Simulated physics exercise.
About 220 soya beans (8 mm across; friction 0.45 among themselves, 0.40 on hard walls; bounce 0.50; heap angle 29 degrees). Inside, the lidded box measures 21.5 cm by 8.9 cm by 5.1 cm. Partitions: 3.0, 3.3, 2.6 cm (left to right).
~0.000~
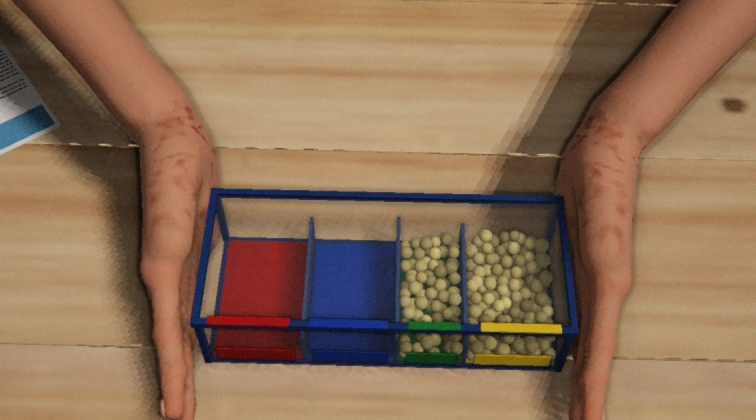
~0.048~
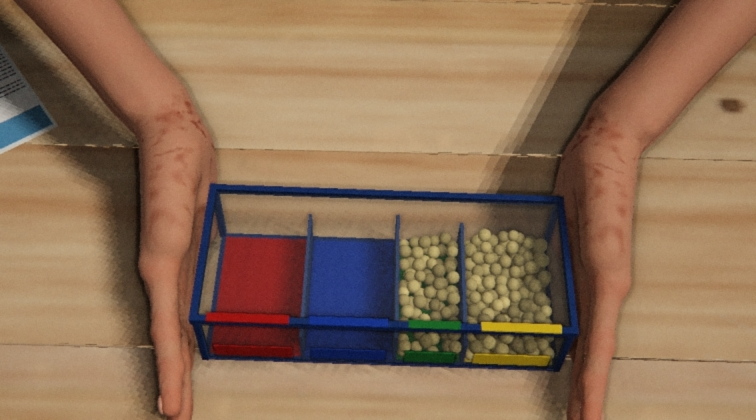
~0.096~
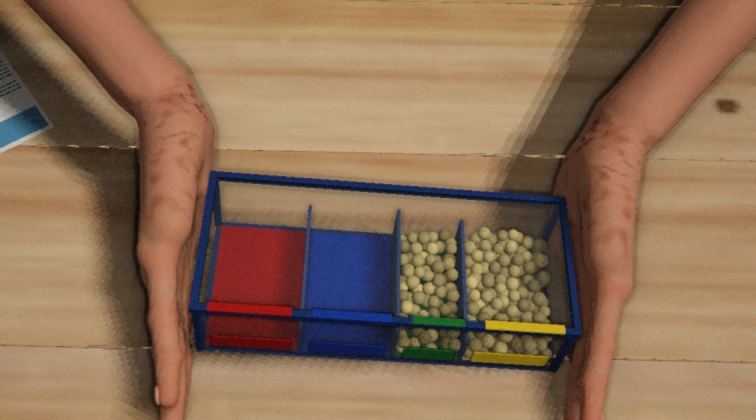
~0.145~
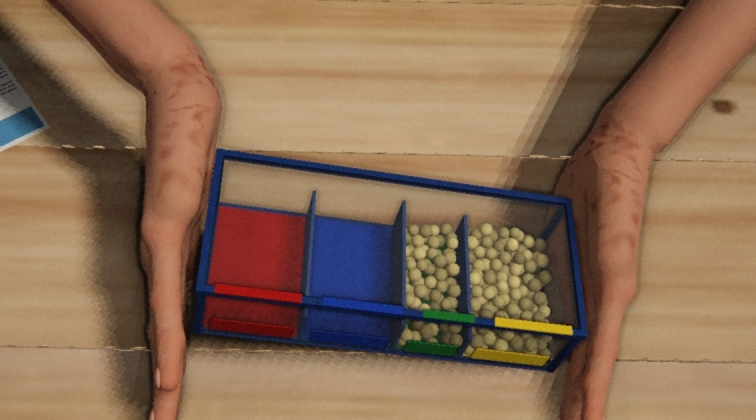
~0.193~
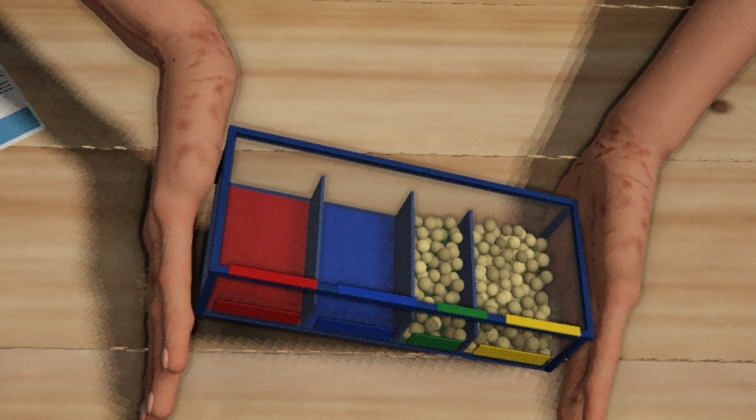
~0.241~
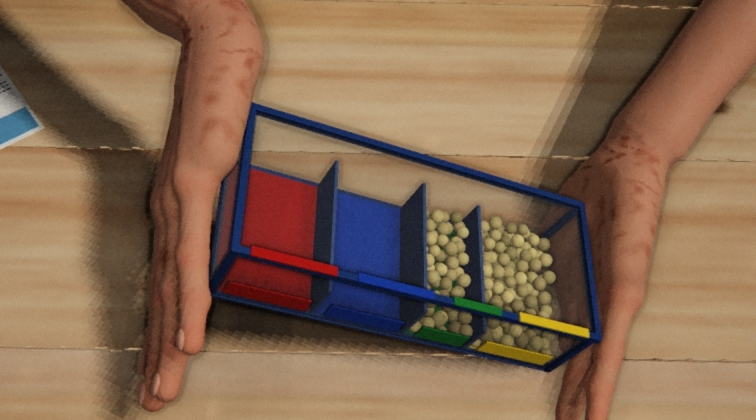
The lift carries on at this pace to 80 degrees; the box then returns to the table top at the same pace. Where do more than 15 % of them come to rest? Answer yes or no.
Red: No, blue: No, green: Yes, yellow: Yes.
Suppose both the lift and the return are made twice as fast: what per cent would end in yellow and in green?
Yellow 85, green 15.
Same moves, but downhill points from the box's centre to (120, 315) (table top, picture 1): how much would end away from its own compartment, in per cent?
Some 55 per cent.
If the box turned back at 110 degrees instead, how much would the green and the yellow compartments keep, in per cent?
In that case green 0, yellow 100.
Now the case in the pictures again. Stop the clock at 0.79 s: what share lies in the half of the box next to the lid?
About 20 per cent.
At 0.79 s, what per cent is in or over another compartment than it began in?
About 0 per cent.
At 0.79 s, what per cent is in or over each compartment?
Red 0, blue 0, green 30, yellow 70.
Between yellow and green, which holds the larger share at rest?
It is the yellow one.
Then, at 0.79 s, tilt 78 degrees; green 30 %, yellow 70 %.
After 1.15 s, tilt 32 degrees; green 30 %, yellow 70 %.
After 1.60 s, tilt 0 degrees; green 30 %, yellow 70 %.
At rest (2.2 s), red 0 %, blue 0 %, green 30 %, yellow 70 %.
